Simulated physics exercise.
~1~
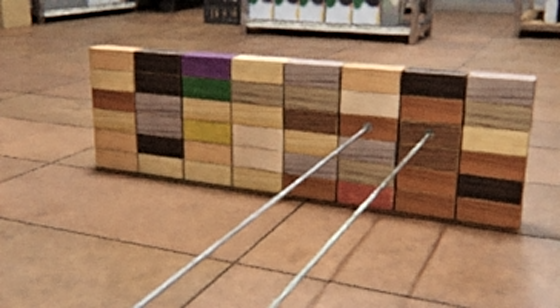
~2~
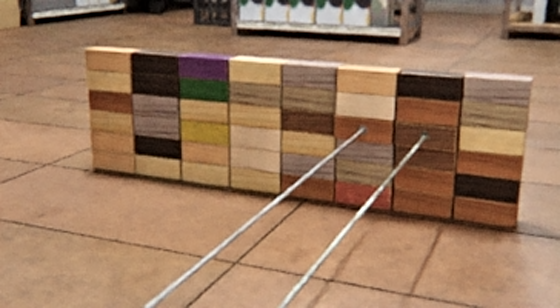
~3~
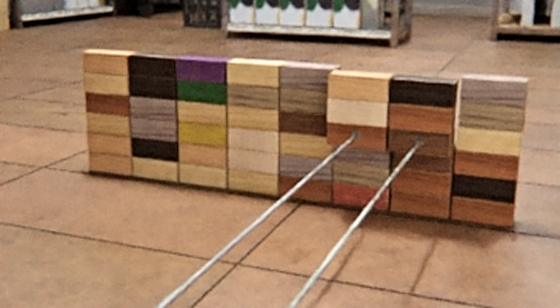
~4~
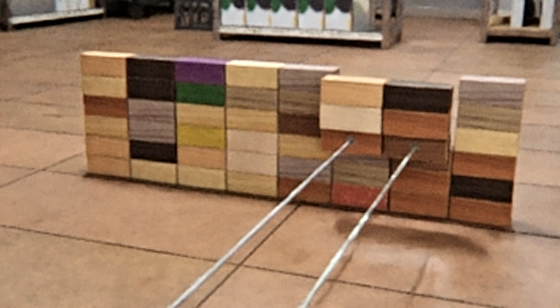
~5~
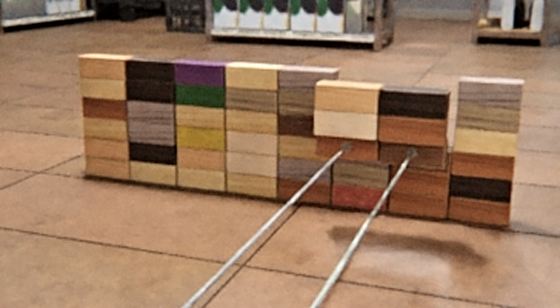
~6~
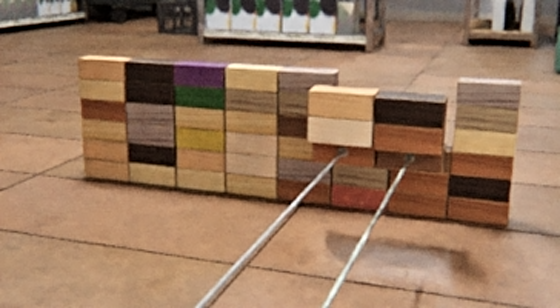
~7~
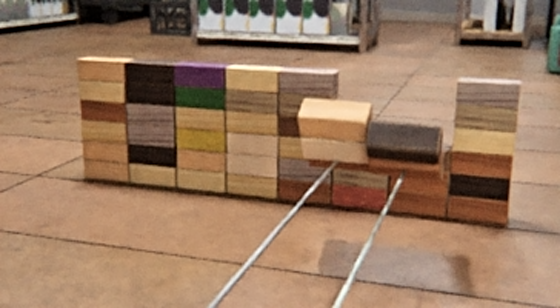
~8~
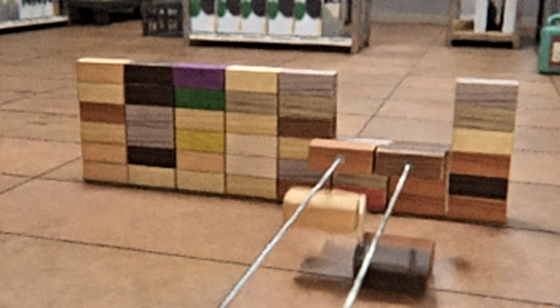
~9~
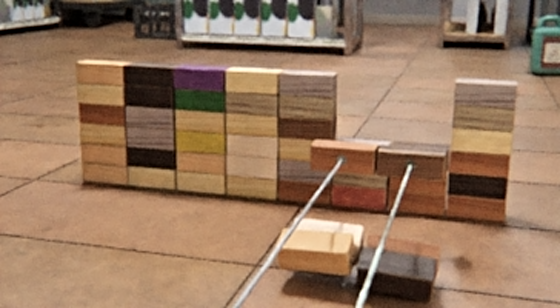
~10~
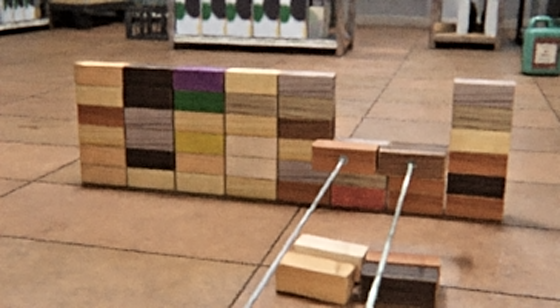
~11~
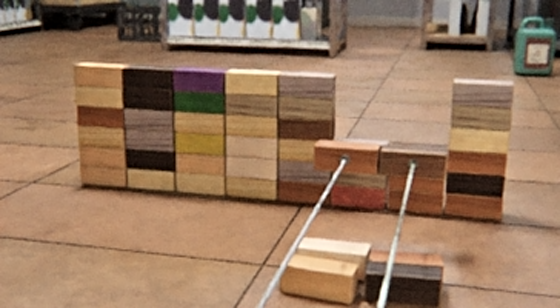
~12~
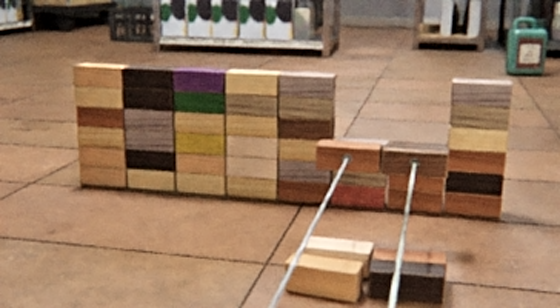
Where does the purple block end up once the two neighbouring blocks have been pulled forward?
The purple block stays where it began, on top of its column above the green block. The blocks that tumble to the floor come from farther right in the wall.
Tiled shop floor with two rods pulling neighbouring blocks forward from a wooden wall, blocks above tumbling down and leaving a gap.
